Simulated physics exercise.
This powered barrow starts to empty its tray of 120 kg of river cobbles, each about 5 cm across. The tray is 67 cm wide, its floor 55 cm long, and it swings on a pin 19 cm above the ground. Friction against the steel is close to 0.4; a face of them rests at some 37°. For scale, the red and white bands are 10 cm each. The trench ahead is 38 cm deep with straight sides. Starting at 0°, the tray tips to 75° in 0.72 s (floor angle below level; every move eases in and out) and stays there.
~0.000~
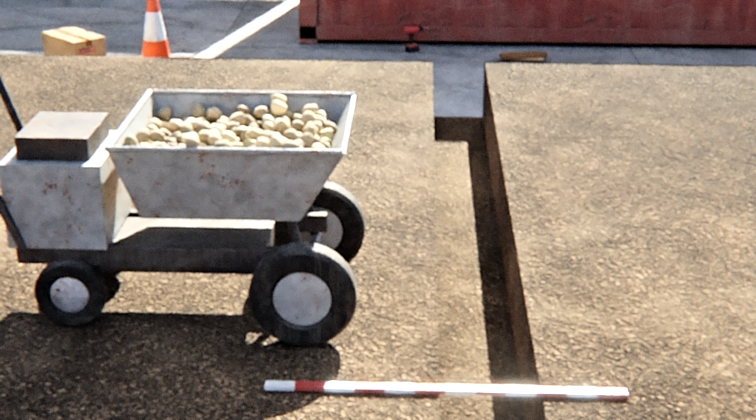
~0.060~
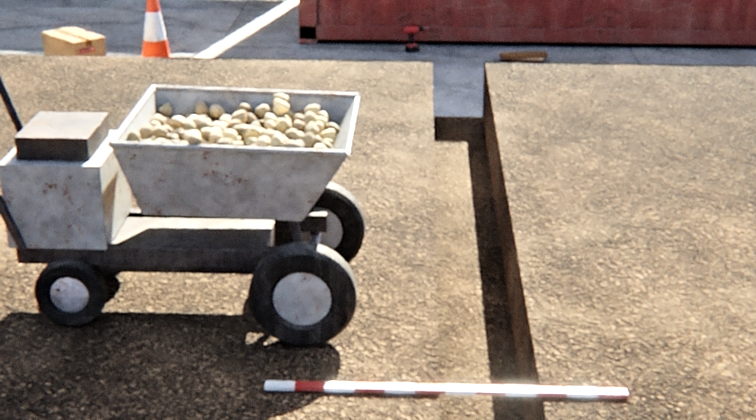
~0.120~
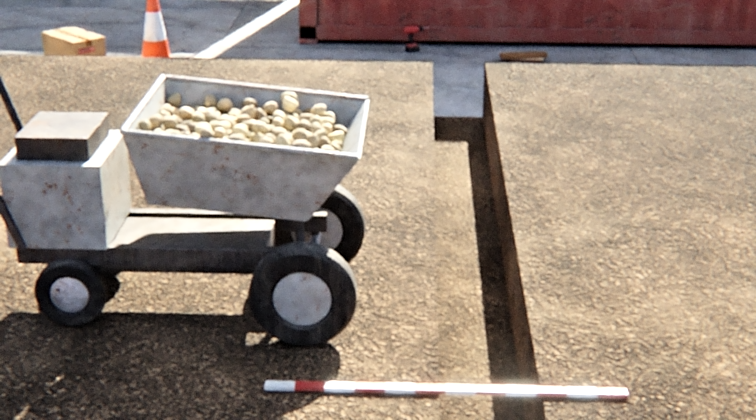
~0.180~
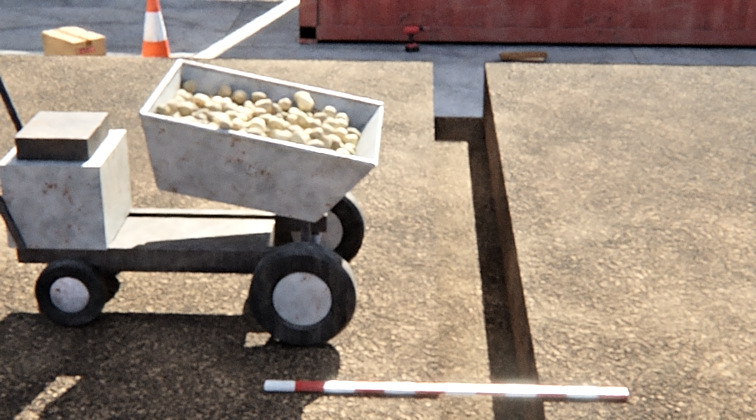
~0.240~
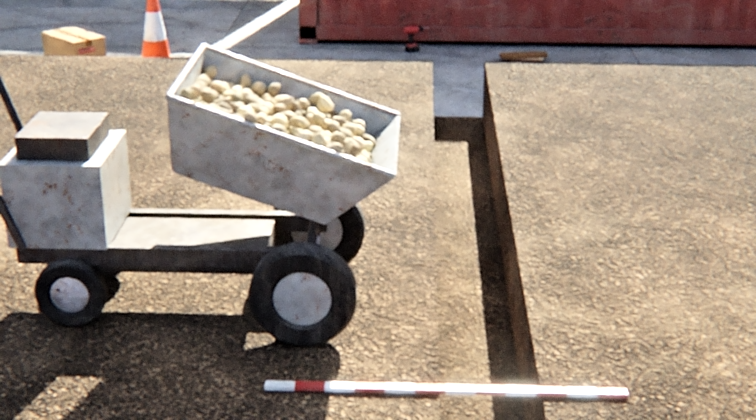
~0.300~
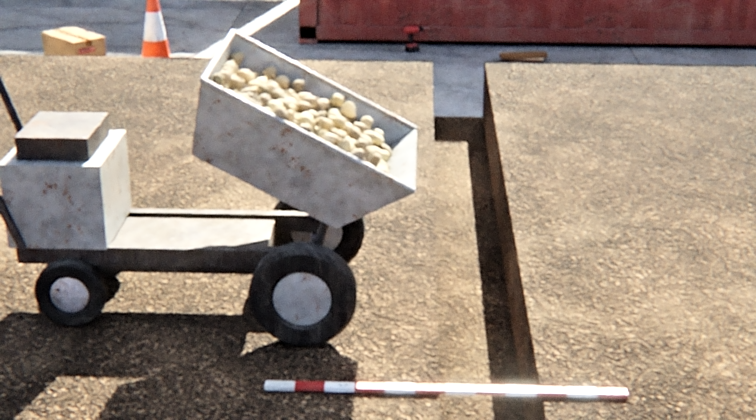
A gray tray full of pale stones tilts steadily to the right on a wheeled barrow.
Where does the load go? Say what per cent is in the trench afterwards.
Close to 63 in a hundred.
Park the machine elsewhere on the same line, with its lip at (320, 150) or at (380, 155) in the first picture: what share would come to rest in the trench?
First some 80, then 35 per cent.
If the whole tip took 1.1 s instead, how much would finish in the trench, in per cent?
It would be near 75 per cent.
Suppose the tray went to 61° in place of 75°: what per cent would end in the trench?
It would be near 35 per cent.
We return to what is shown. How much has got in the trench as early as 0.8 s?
Some 25 per cent.
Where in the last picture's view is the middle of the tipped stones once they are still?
Around (508, 370).
After 0.5 s the floor is at 63°; 100 % in the tray; the foremost stones are at (458, 226).
After 0.8 s the floor is at 75°; 63 % in the tray, 25 % in the trench, 12 % past the trench; the foremost stones are at (582, 326).
After 1.2 s the floor is at 75°; 21 % in the tray, 43 % in the trench, 37 % past the trench; the foremost stones are at (746, 297).
After 3.1 s the floor is at 75°; 0 % in the tray, 63 % in the trench, 37 % past the trench; the foremost stones are past the picture's edge.
